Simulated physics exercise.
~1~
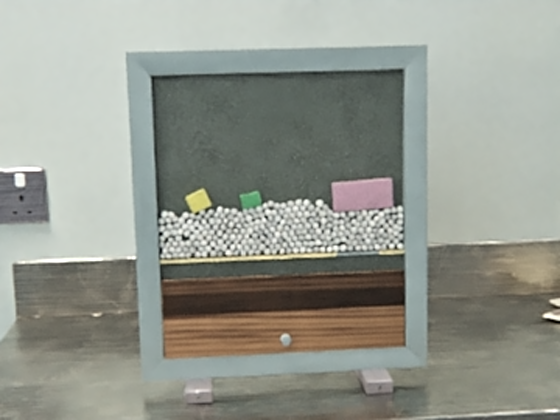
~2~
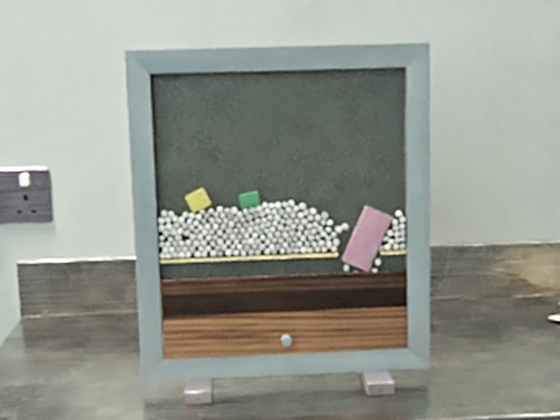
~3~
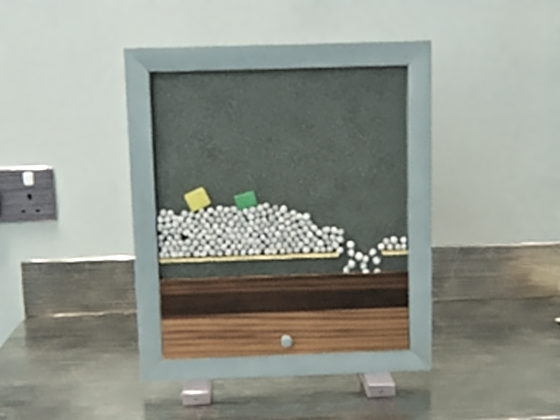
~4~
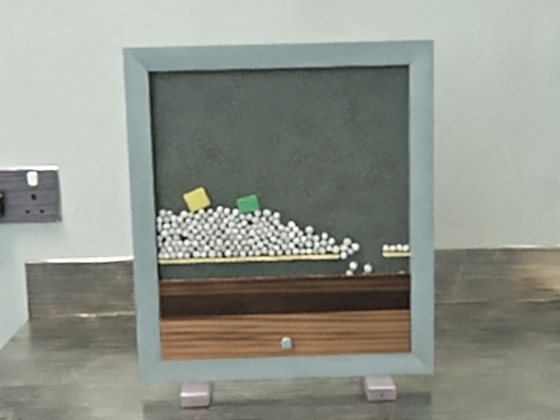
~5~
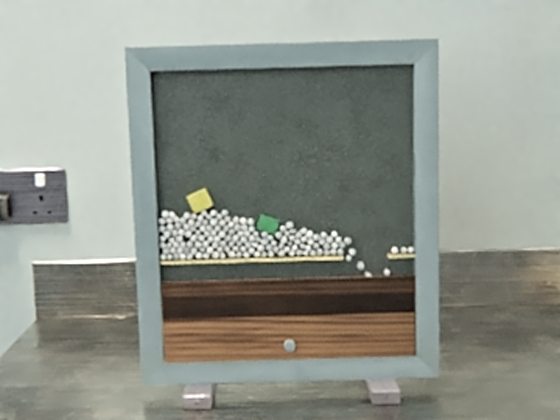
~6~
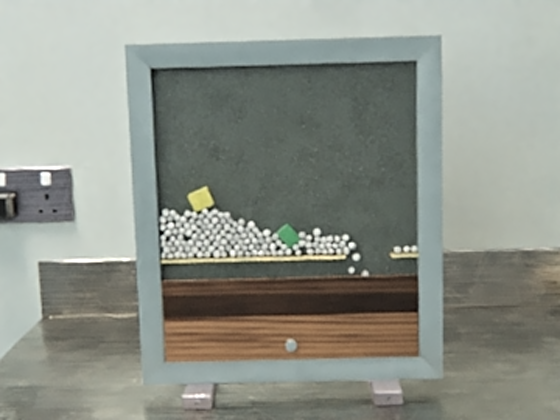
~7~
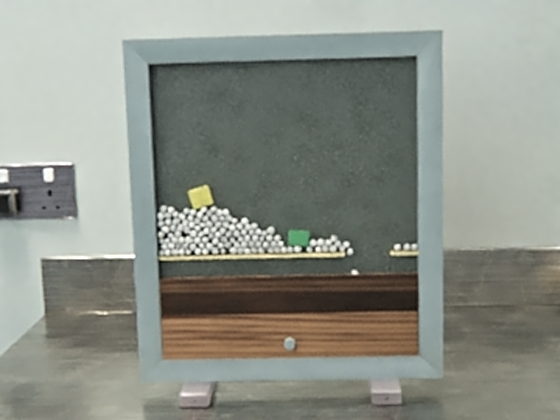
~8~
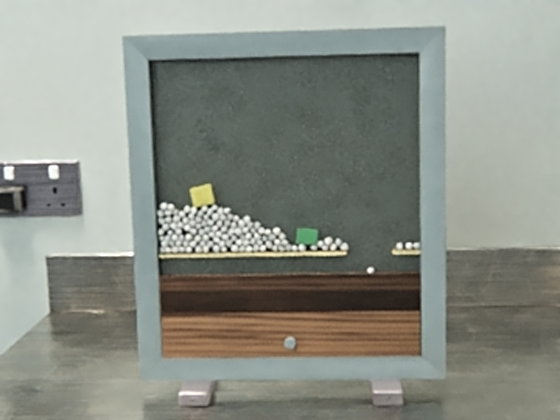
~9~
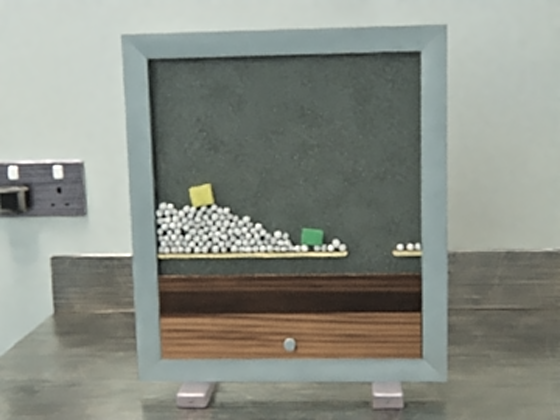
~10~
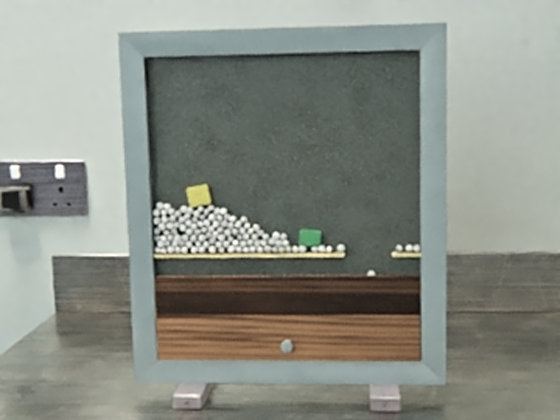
The footage shows a framed upright case of white balls topped by yellow, green and pink blocks; the pink block tips and drops through a gap at the right, balls pour after it, and the green block slides down rightward, resting near the gap while the yellow stays atop the remaining slope.
